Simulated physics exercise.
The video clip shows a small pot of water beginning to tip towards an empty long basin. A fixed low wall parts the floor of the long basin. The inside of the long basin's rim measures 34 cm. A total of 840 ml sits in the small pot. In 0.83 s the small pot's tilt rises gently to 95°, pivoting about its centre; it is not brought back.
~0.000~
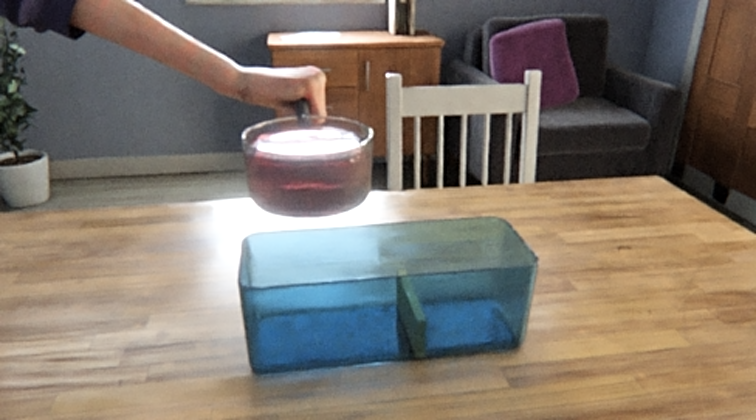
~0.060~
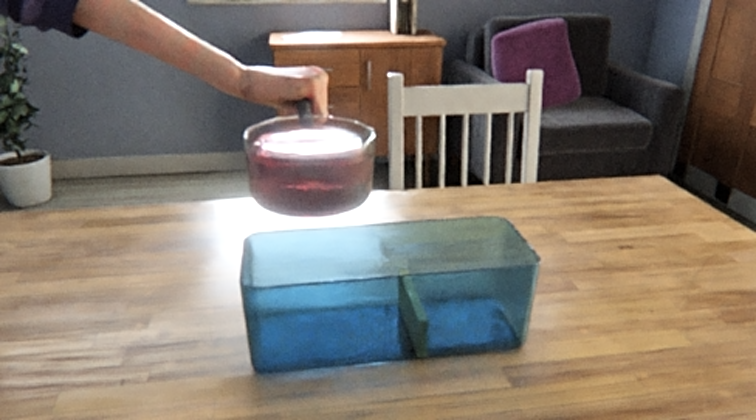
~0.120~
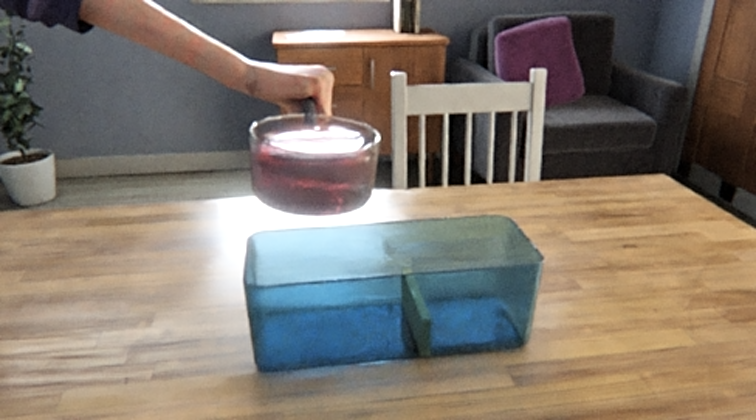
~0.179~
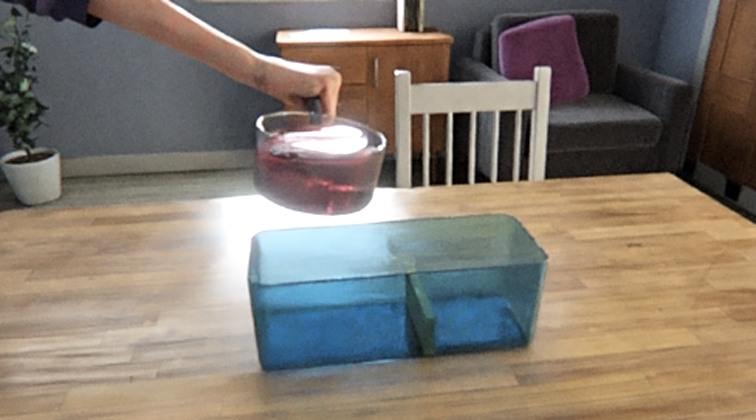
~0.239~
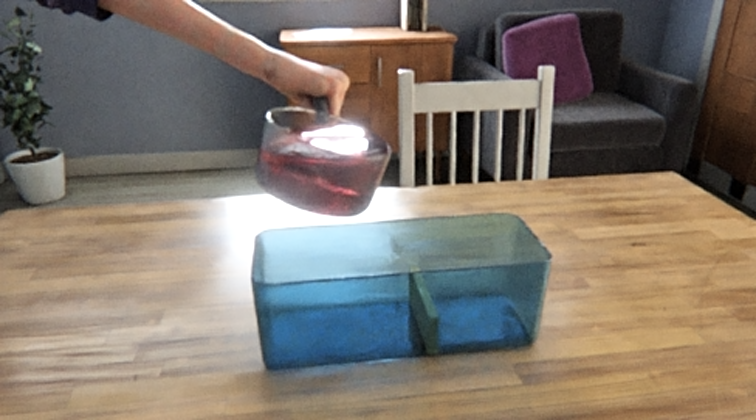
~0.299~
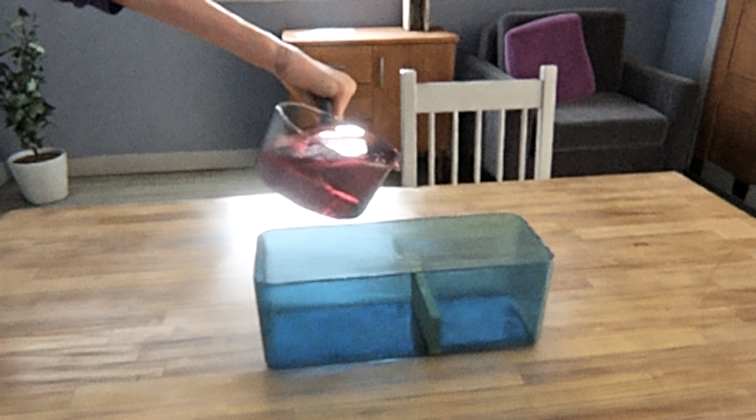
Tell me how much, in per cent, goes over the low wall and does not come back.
I would say about 62 per cent.
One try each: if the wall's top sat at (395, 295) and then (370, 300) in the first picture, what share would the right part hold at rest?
Some 80 in a hundred, then some 95 in a hundred.
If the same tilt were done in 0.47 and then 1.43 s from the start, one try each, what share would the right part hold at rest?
About 45 %, then about 65 %.
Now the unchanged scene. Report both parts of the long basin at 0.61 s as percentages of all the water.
Left roughly 4, right roughly 26.
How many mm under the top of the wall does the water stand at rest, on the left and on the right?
Measured: Left around 40 mm, right around 22 mm.
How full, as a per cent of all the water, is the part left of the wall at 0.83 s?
About 24 per cent.
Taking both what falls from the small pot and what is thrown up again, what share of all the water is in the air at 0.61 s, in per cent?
30 %.
Then, 0.61 s in, the tilt is 79° and 39 per cent is still to pour, 4 is left of the wall and 27 right of it.
Then, 0.83 s in, the tilt is 95° and 10 per cent is still to pour, 23 is left of the wall and 61 right of it.
Then, 1.07 s in, the tilt is 95° and 2 per cent is still to pour, 34 is left of the wall and 61 right of it.
Then, 1.33 s in, the tilt is 95° and 1 per cent is still to pour, 37 is left of the wall and 61 right of it.
Finally, 38 per cent lies left of the wall, 62 right of it and 0 outside.
